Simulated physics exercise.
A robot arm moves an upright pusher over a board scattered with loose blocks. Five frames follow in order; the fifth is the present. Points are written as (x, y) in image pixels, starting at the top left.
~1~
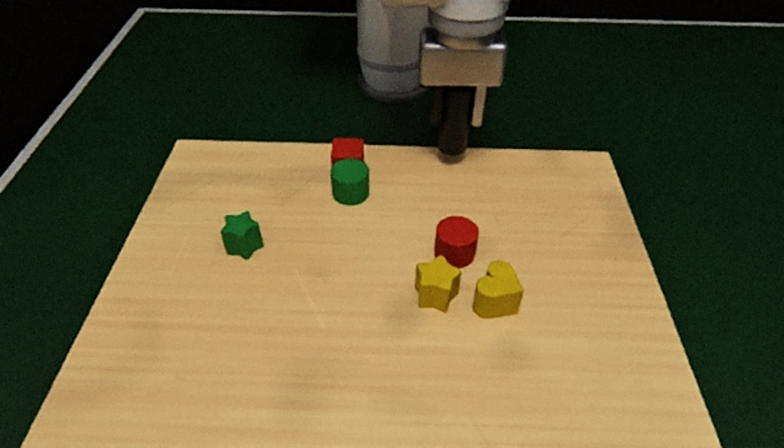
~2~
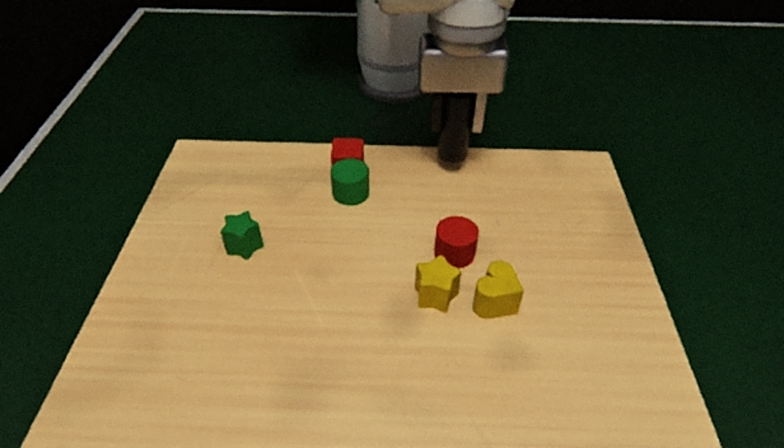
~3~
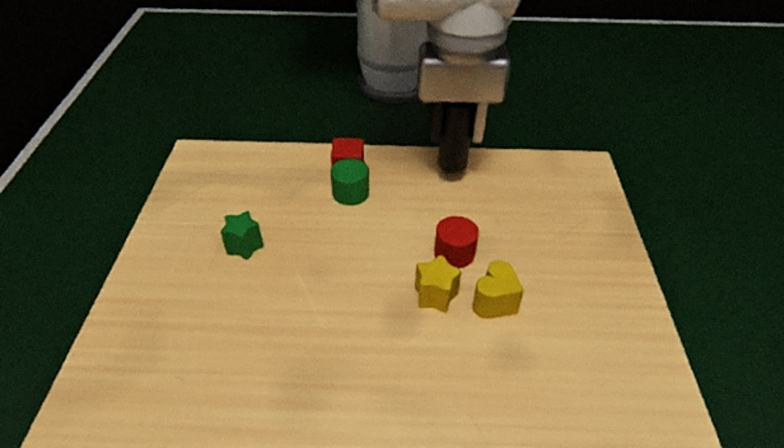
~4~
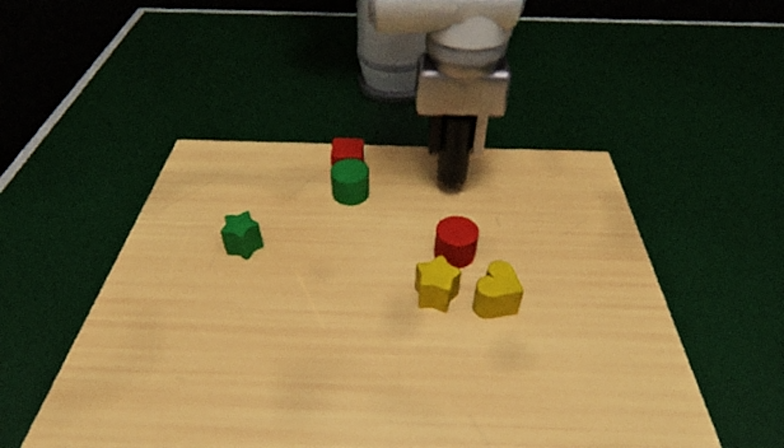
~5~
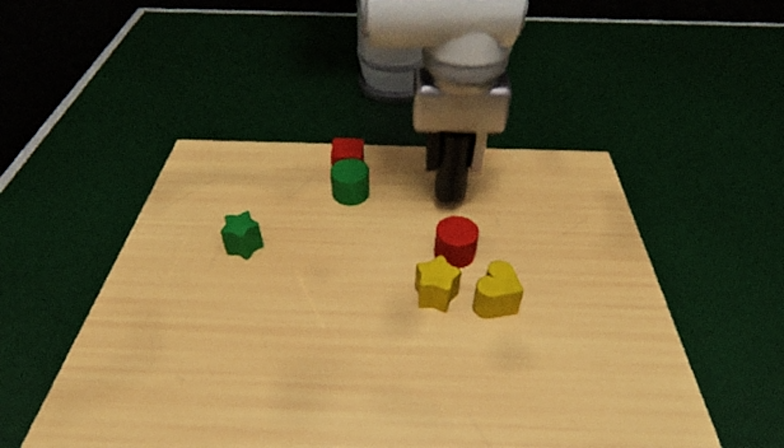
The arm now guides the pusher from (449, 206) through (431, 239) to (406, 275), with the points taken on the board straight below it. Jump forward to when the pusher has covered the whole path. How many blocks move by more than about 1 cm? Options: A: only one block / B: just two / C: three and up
A - only one block.
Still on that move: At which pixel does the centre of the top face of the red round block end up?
It will likely be found at (459, 244).
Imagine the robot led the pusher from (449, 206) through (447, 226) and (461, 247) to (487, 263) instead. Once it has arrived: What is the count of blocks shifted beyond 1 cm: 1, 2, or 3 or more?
The number is two.
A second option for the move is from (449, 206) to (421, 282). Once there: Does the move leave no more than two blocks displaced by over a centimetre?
Going by the path, yes.
What follows on the original path. One third of the way, pusher at (439, 216); nothing pushed yet.
Two thirds of the way, pusher at (424, 239); red round block at (459, 244).
At the end, pusher at (407, 263); yellow star block unmoved; red round block at (459, 244).
